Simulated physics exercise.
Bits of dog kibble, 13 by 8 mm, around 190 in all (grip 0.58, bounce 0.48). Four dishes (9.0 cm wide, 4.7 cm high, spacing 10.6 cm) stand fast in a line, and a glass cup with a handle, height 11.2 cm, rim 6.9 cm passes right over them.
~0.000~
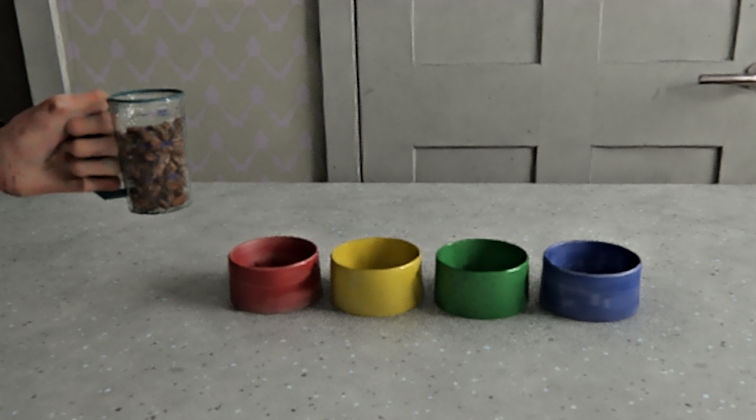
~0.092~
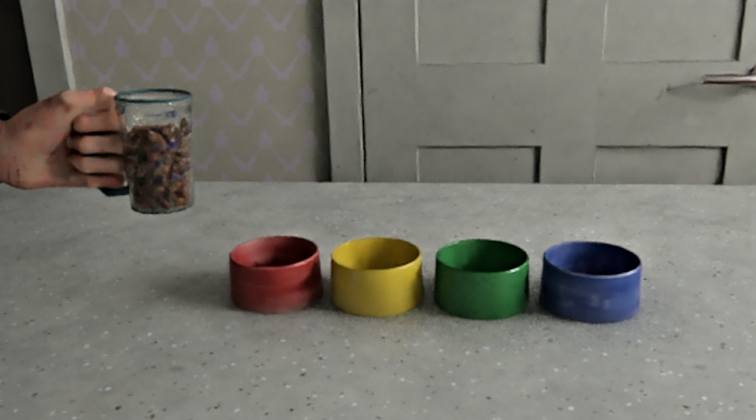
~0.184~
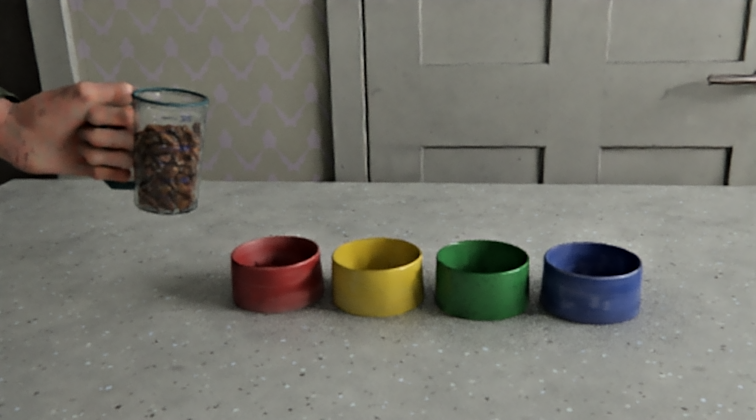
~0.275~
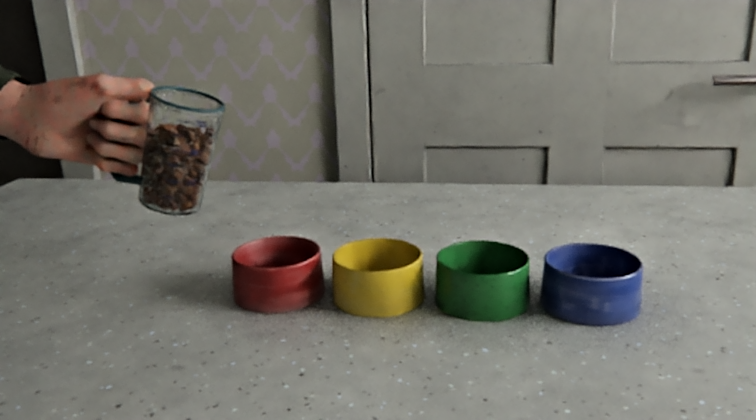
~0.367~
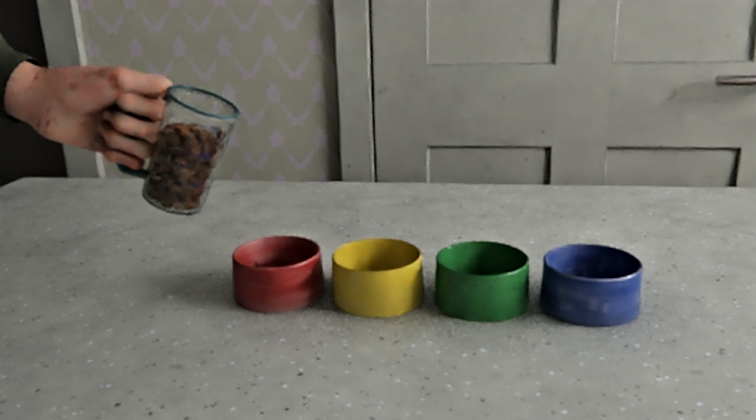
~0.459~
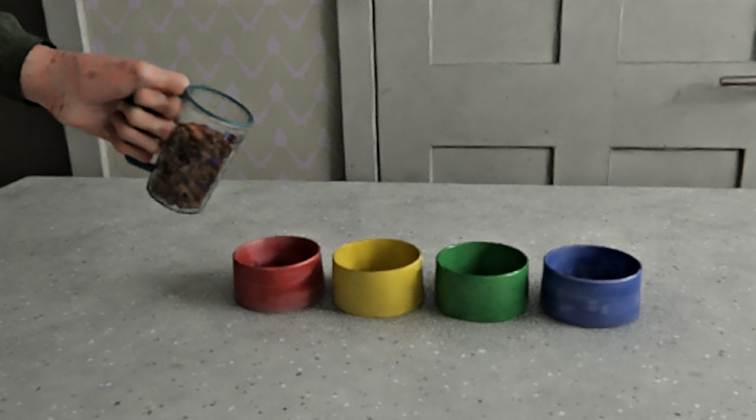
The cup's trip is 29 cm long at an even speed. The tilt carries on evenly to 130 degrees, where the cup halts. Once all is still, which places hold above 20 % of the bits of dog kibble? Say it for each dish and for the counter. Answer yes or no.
Red dish: No; blue dish: No; green dish: No; yellow dish: Yes; on the counter: No.
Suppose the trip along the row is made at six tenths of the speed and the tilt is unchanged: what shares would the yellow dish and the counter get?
Then: Yellow 10, counter 50.
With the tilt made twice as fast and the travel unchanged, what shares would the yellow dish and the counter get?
Then: Yellow 20; counter 40.
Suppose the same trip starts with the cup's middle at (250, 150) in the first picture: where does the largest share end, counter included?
The winner: Green.
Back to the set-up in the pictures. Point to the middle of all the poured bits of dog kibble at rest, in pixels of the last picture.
At about (387, 275).
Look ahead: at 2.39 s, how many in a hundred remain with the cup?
Some 0 per cent of the load.
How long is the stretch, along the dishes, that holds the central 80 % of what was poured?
Roughly 5 cm.
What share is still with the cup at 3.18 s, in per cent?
Some 0 per cent of the load.
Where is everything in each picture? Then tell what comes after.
The first picture shows cup at (154, 151), tilt 0 degrees, lip at (180, 95), moved 0.0 cm; middle of the pieces at (152, 167); red dish at (273, 252); yellow dish at (376, 254); green dish at (482, 255); blue dish at (592, 257).
The second picture shows cup at (159, 151), tilt 3 degrees, lip at (188, 97), moved 0.3 cm; middle of the pieces at (156, 167).
The third picture shows cup at (169, 151), tilt 10 degrees, lip at (205, 103), moved 1.2 cm; middle of the pieces at (165, 166).
The fourth picture shows cup at (179, 152), tilt 17 degrees, lip at (221, 109), moved 2.1 cm; middle of the pieces at (173, 166).
The fifth picture shows cup at (188, 152), tilt 25 degrees, lip at (236, 116), moved 3.0 cm; middle of the pieces at (180, 165).
The sixth picture shows cup at (197, 152), tilt 32 degrees, lip at (250, 124), moved 3.9 cm; middle of the pieces at (188, 164); red dish at (277, 252); yellow dish at (377, 255); green dish at (482, 259); blue dish at (592, 262). Its pace works out near 80 degrees a second; the hand travels 10 cm a second.
Then, at 1.62 s, tilt 125 degrees; cup holds 75 %, yellow 25 %.
Then, at 2.39 s, tilt 130 degrees; cup holds 0 %, yellow 95 %.
After 3.18 s, tilt 130 degrees; cup holds 0 %, yellow 95 %.
At rest (3.5 s), red 0 %, blue 0 %, green 0 %, yellow 95 %, counter 5 %.
